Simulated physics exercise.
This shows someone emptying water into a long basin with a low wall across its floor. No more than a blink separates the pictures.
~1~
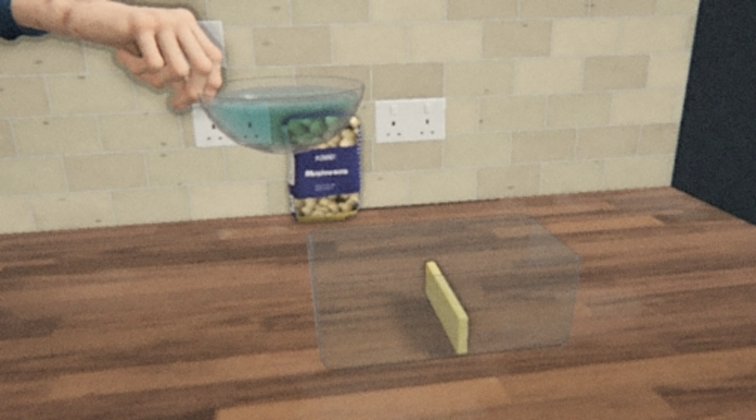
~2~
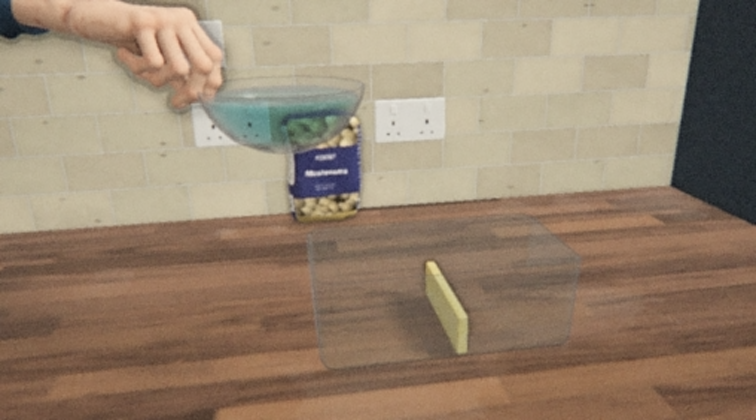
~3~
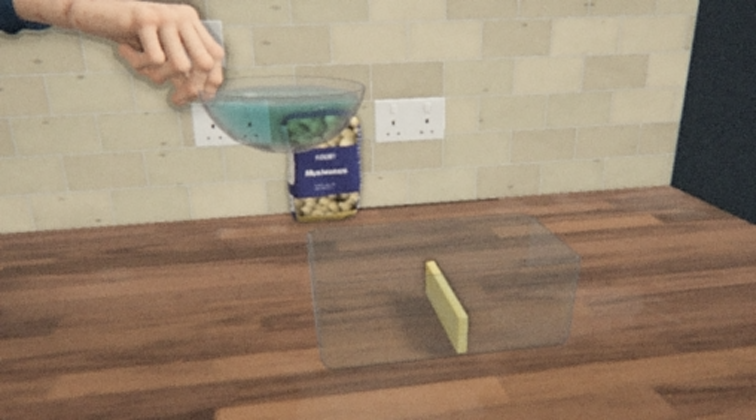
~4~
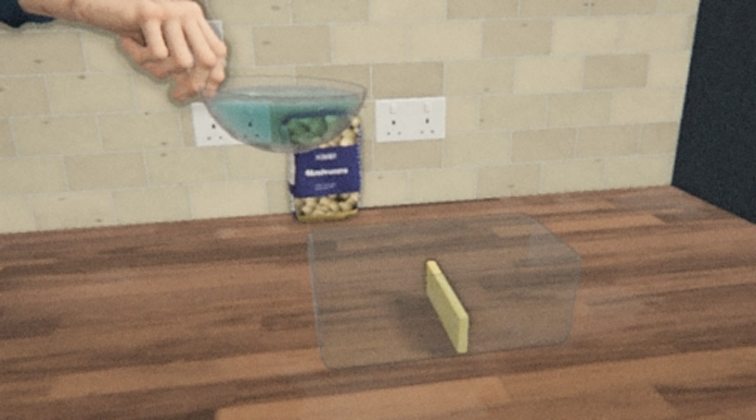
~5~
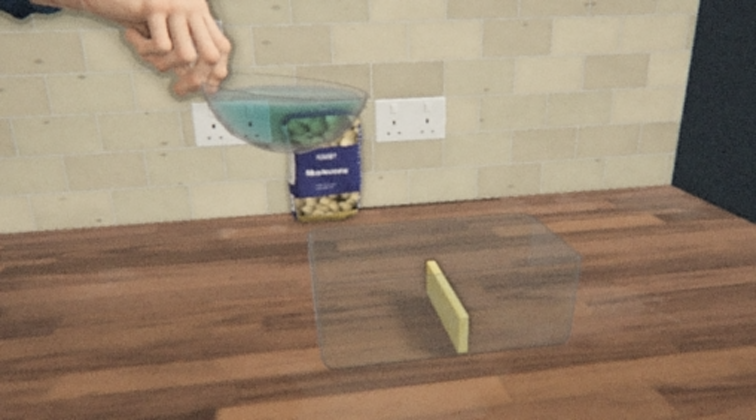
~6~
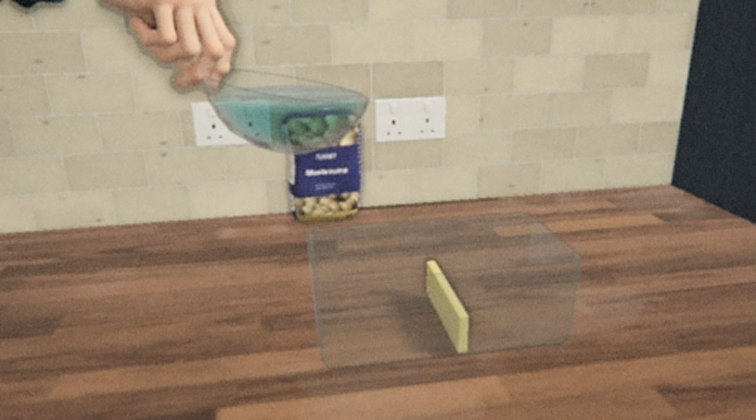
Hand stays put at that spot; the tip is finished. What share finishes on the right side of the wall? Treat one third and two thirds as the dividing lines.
The share right of the wall is the low band, below one third.
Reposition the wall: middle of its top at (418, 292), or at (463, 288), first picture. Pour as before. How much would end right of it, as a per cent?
First try: Roughly 65 per cent; second try: 5 per cent.
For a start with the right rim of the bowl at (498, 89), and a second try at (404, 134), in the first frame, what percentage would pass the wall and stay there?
In order: Close to 70 and 60 percent.
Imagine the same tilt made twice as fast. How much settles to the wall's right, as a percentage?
Roughly 10 percent.
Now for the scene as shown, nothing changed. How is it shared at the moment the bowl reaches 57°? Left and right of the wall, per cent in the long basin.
On the left 20 per cent, on the right 5 per cent.
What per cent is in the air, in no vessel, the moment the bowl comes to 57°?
Roughly 40 per cent.
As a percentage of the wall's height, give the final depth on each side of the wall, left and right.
Once it is still, the left part shows 50 per cent and the right part 20.
A moment on, the bowl is tipped part way and 35 per cent is still to pour, 21 is left of the wall and 6 right of it.
Next, the bowl is tipped on its side and 1 per cent is still to pour, 75 is left of the wall and 18 right of it.
Then the bowl is tipped on its side and 0 per cent is still to pour, 79 is left of the wall and 20 right of it.
Later the bowl is tipped on its side and 0 per cent is still to pour, 79 is left of the wall and 20 right of it.
In the end 79 per cent lies left of the wall, 20 right of it and 1 outside.
